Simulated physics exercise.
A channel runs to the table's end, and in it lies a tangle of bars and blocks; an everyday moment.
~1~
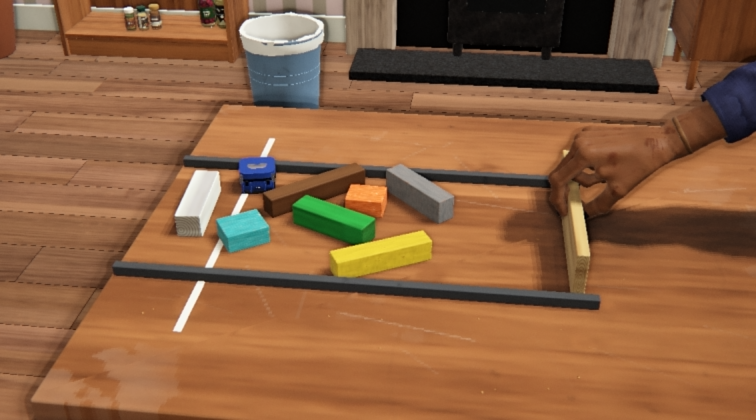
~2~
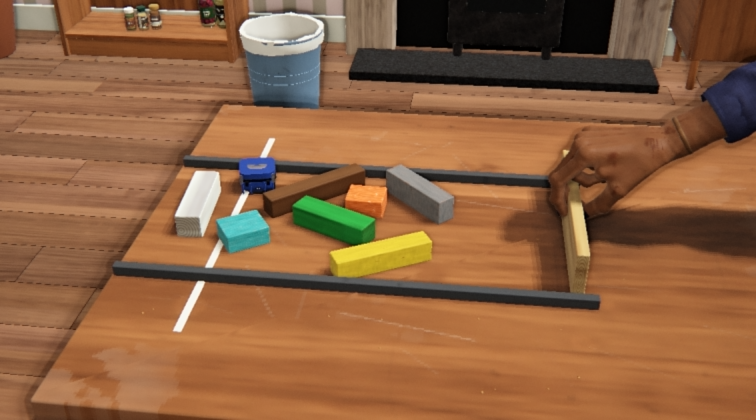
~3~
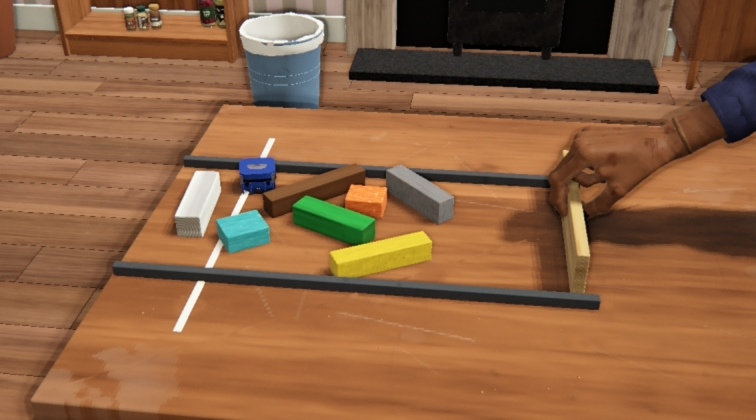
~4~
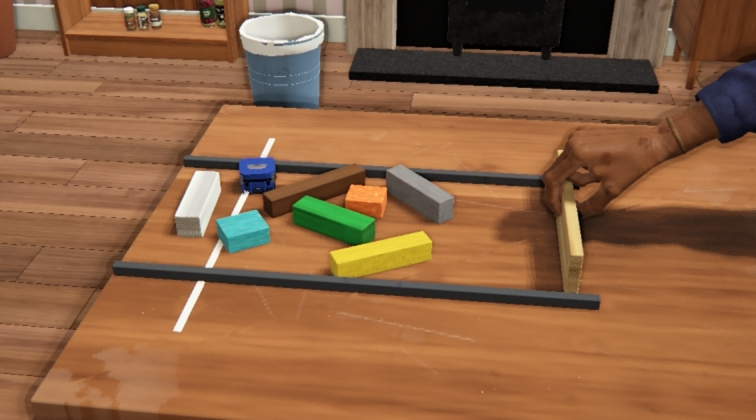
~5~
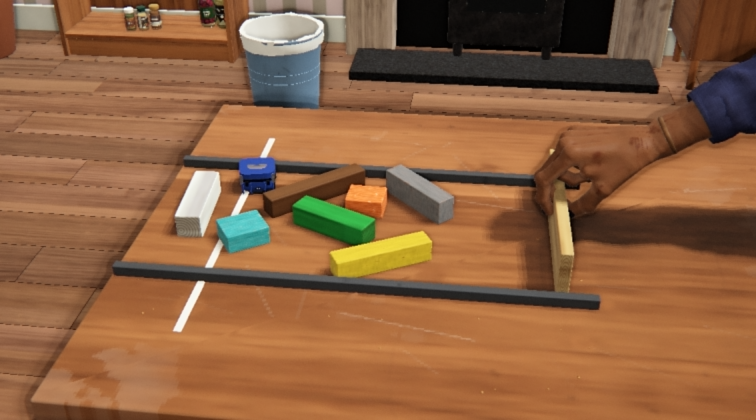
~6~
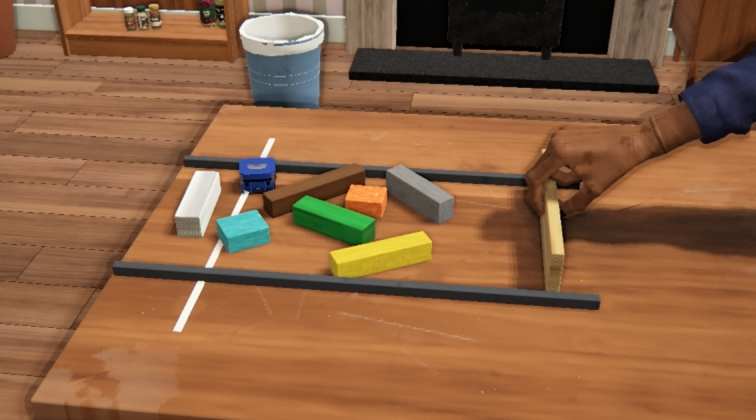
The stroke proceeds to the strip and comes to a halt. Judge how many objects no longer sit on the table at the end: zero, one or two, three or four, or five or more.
No longer on the table: One or two.
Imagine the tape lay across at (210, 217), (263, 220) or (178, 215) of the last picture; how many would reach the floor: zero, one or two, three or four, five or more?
The three counts come out as three or four, no fall at all and at least five.
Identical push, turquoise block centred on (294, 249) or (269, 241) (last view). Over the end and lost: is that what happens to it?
So in the first try it is not lost, and in the second it is not lost.
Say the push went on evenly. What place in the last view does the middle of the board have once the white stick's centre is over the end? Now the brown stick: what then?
For the white stick, about (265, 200); for the brown stick, about (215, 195).
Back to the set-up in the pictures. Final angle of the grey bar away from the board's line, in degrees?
It is near 0° out of line.
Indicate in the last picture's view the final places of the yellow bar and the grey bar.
You'll find the yellow bar at roughly (166, 244) and the grey bar at roughly (237, 180).
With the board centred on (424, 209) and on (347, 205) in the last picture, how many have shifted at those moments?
Tally: 2; 5.
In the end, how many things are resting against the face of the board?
Well, it touches 3.
Early on, none off yet; white stick at rest near (199, 203); blue case at rest near (258, 176); turquoise block at rest near (243, 231).
Finally, the number that fall off is one or two; lost, white stick.
